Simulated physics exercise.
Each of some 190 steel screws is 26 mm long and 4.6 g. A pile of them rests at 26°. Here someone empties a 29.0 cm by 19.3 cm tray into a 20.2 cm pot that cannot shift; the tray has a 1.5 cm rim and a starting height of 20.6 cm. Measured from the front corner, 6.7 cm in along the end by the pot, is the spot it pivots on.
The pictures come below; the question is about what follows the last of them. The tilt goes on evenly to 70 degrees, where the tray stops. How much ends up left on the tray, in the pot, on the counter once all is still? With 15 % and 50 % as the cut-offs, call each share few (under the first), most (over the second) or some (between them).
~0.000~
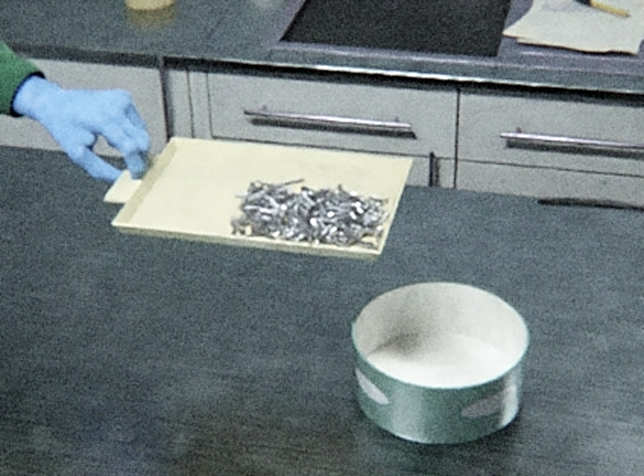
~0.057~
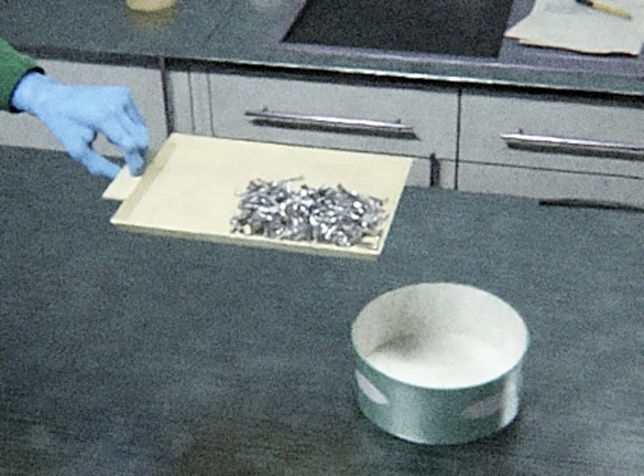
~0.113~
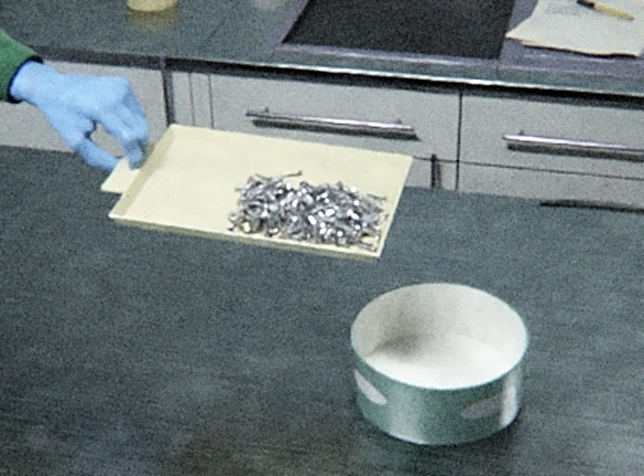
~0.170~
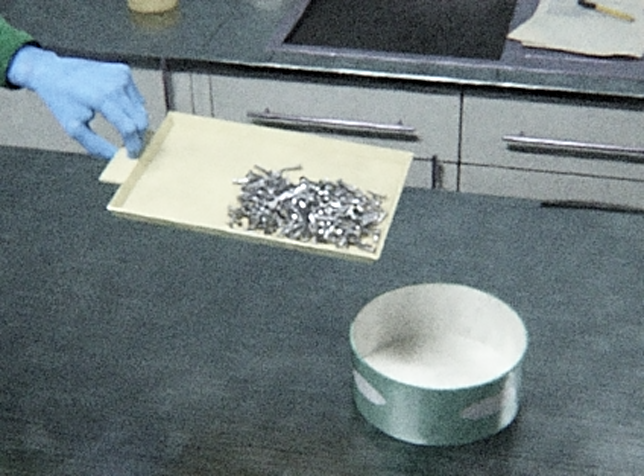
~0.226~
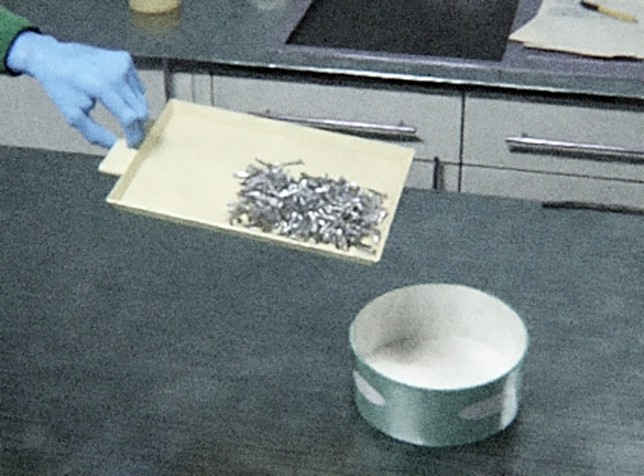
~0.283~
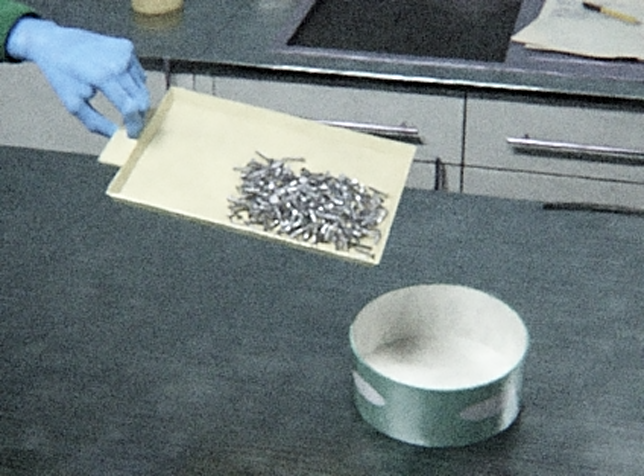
My estimate: Left on the tray: Few, pot: Most, counter: Some.
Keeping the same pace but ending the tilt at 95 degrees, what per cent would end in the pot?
Estimate: Roughly 70 percent.
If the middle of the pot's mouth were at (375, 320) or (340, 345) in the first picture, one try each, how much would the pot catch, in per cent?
I'd say close to 90 percent for the first spot and 100 percent for the second.
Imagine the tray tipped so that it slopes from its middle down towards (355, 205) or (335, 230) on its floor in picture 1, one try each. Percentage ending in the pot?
80 and 90 %.
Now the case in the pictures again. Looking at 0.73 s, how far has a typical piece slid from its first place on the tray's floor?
It has moved some 3 cm from its start.
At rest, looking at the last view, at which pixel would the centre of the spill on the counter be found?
Around (352, 444).
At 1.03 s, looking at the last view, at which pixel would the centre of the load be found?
At that time the load is centred around (351, 242).
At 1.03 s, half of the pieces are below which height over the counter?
Roughly 22 cm above the counter.
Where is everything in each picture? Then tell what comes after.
In the first frame, tray tilt 0 degrees, front corners at (120, 221) and (374, 248); middle of the pieces at (303, 210); pot at (440, 331).
In the second frame, tray tilt 1 degrees, front corners at (119, 218) and (374, 249); middle of the pieces at (303, 209).
In the third frame, tray tilt 3 degrees, front corners at (118, 213) and (373, 250), lowest corner right front; middle of the pieces at (302, 207).
In the fourth frame, tray tilt 7 degrees, front corners at (116, 205) and (373, 252), lowest corner right front; middle of the pieces at (302, 204).
In the fifth frame, tray tilt 10 degrees, front corners at (115, 197) and (373, 254), lowest corner right front; middle of the pieces at (302, 201).
In the sixth frame, tray tilt 13 degrees, front corners at (115, 190) and (373, 257), lowest corner right front; middle of the pieces at (303, 199); pot at (439, 333). The tray's pace is about 60 degrees a second.
After 0.73 s, tilt 41 degrees; the tray holds 100 %, the pot 0 %.
Then, at 1.03 s, tilt 59 degrees; the tray holds 85 %, the pot 5 %.
After 1.43 s, tilt 70 degrees; the tray holds 5 %, the pot 55 %.
At rest (2.1 s), tray 0 %, pot 65 %, counter 30 %.
